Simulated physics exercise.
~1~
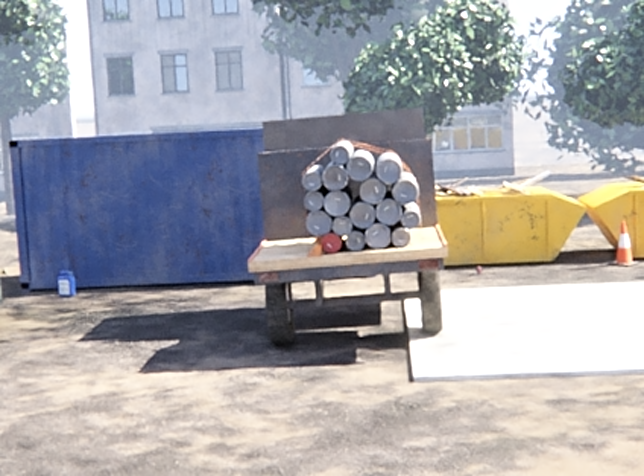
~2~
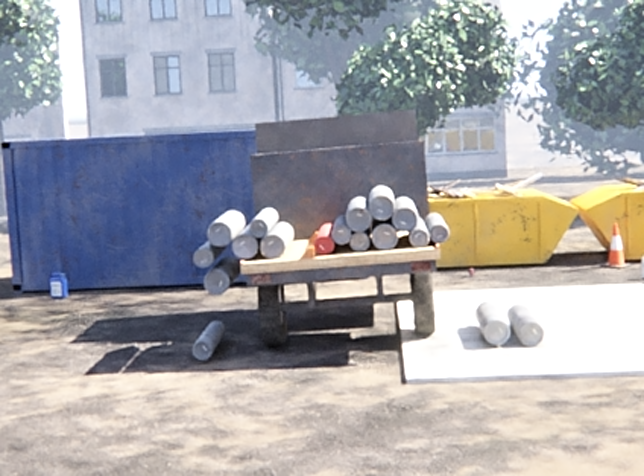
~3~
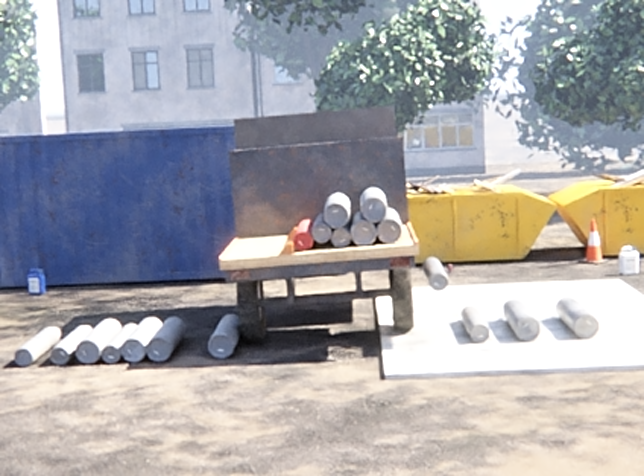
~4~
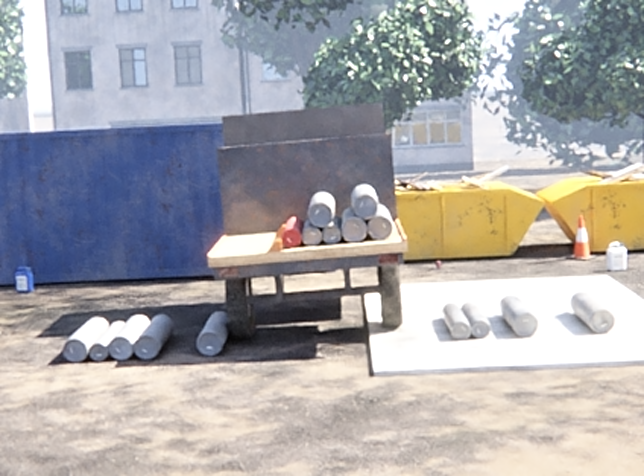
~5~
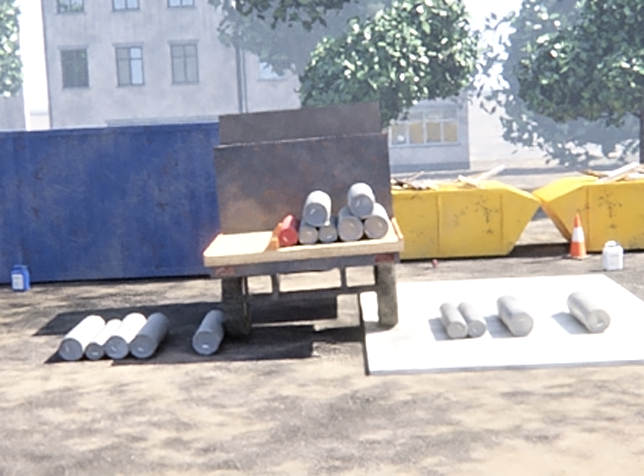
In a yard with a blue container and yellow skips, a stack of grey cylinders on a flatbed trailer collapses, and many roll off both sides onto the ground and a white slab, while the red one stays on the deck beside a few grey ones.
